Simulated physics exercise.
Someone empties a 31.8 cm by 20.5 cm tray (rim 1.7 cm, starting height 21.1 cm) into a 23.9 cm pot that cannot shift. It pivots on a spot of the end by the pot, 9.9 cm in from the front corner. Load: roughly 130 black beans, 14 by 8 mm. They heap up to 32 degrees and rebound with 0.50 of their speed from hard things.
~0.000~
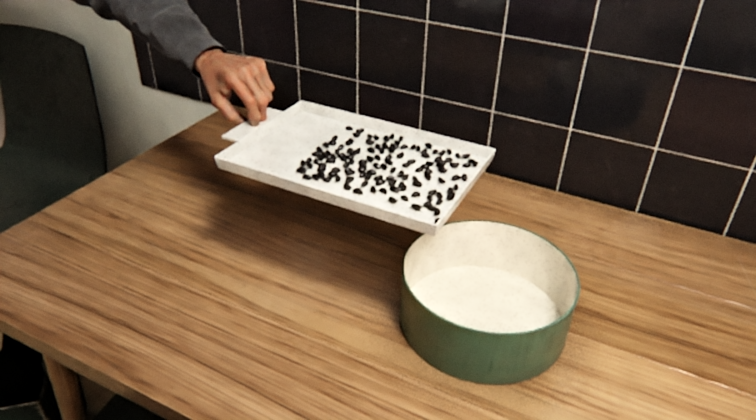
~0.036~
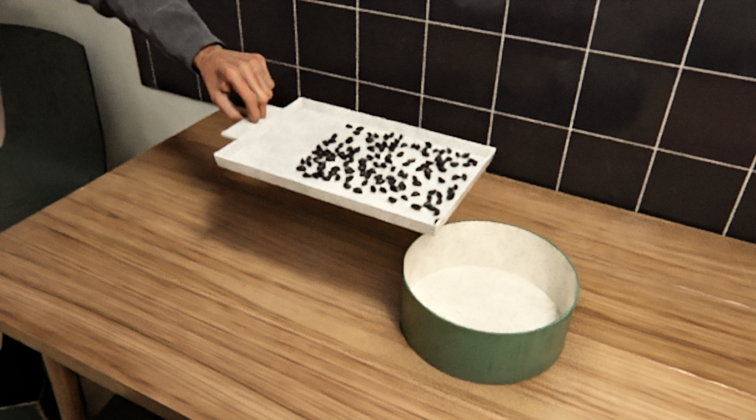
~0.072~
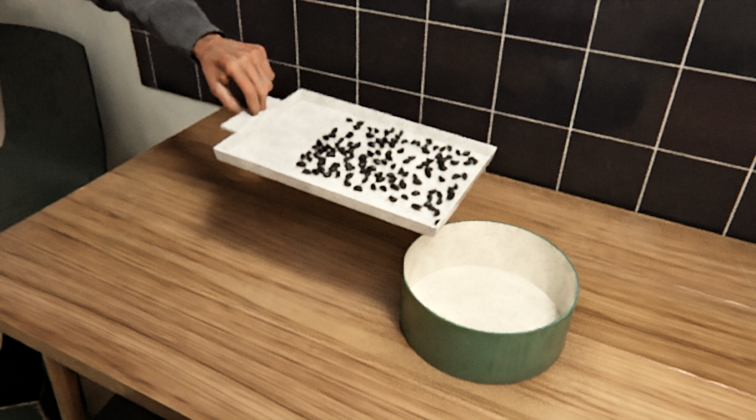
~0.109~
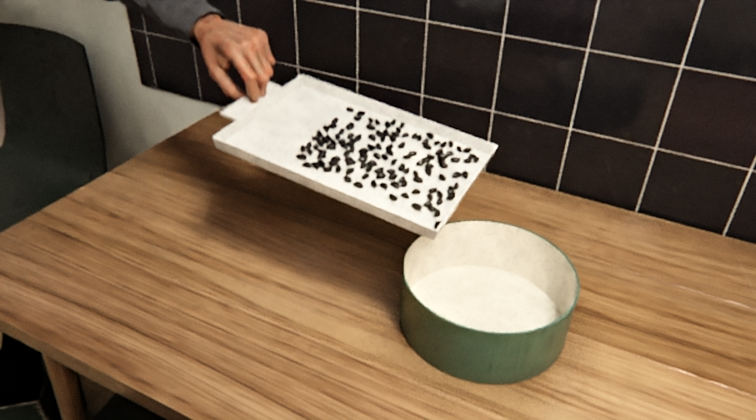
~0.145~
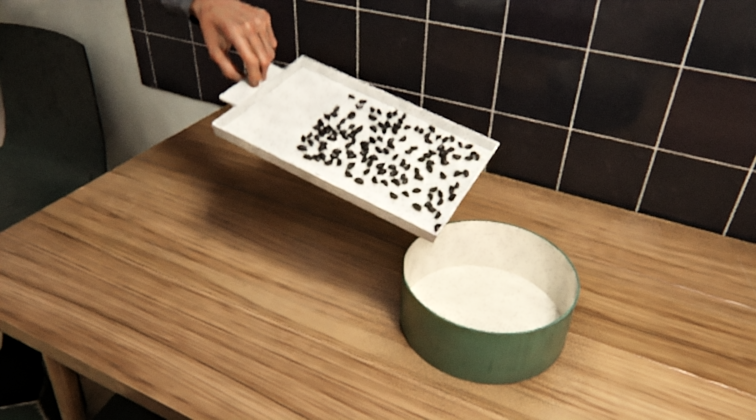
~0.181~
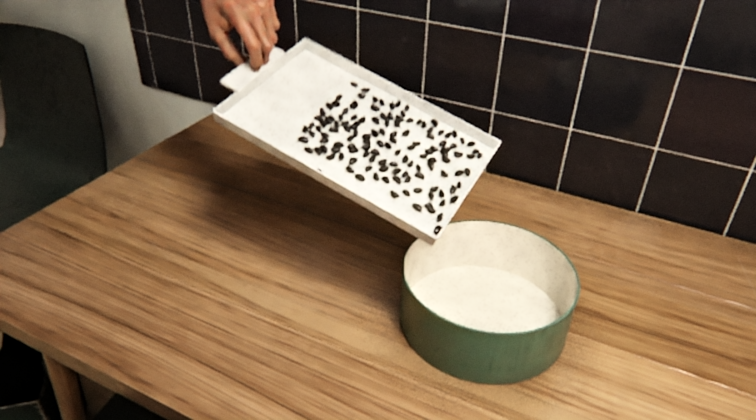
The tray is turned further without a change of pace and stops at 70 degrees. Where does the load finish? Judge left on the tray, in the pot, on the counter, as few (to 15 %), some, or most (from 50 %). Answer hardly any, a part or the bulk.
Tray a part, pot a part, counter a part.
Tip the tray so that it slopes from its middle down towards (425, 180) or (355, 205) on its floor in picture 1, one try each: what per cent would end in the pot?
About 60 and 15 per cent.
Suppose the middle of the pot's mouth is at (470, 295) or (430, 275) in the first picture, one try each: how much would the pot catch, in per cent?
Some 75 and 65 per cent.
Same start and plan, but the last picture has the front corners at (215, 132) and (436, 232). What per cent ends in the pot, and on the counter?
Pot 30, counter 30.
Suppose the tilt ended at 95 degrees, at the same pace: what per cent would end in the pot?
Then about 70 per cent.
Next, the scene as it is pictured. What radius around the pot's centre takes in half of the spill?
Roughly 28 cm.
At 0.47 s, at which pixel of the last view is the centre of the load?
Around (432, 190).
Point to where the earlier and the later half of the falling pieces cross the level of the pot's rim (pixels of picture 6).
At about (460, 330), then at (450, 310).
After 0.35 s, tilt 45 degrees; the tray holds 100 %, the pot 0 %.
Then, at 0.47 s, tilt 64 degrees; the tray holds 100 %, the pot 0 %.
After 0.72 s, tilt 70 degrees; the tray holds 35 %, the pot 30 %.
At rest (2.0 s), tray 30 %, pot 40 %, counter 35 %.
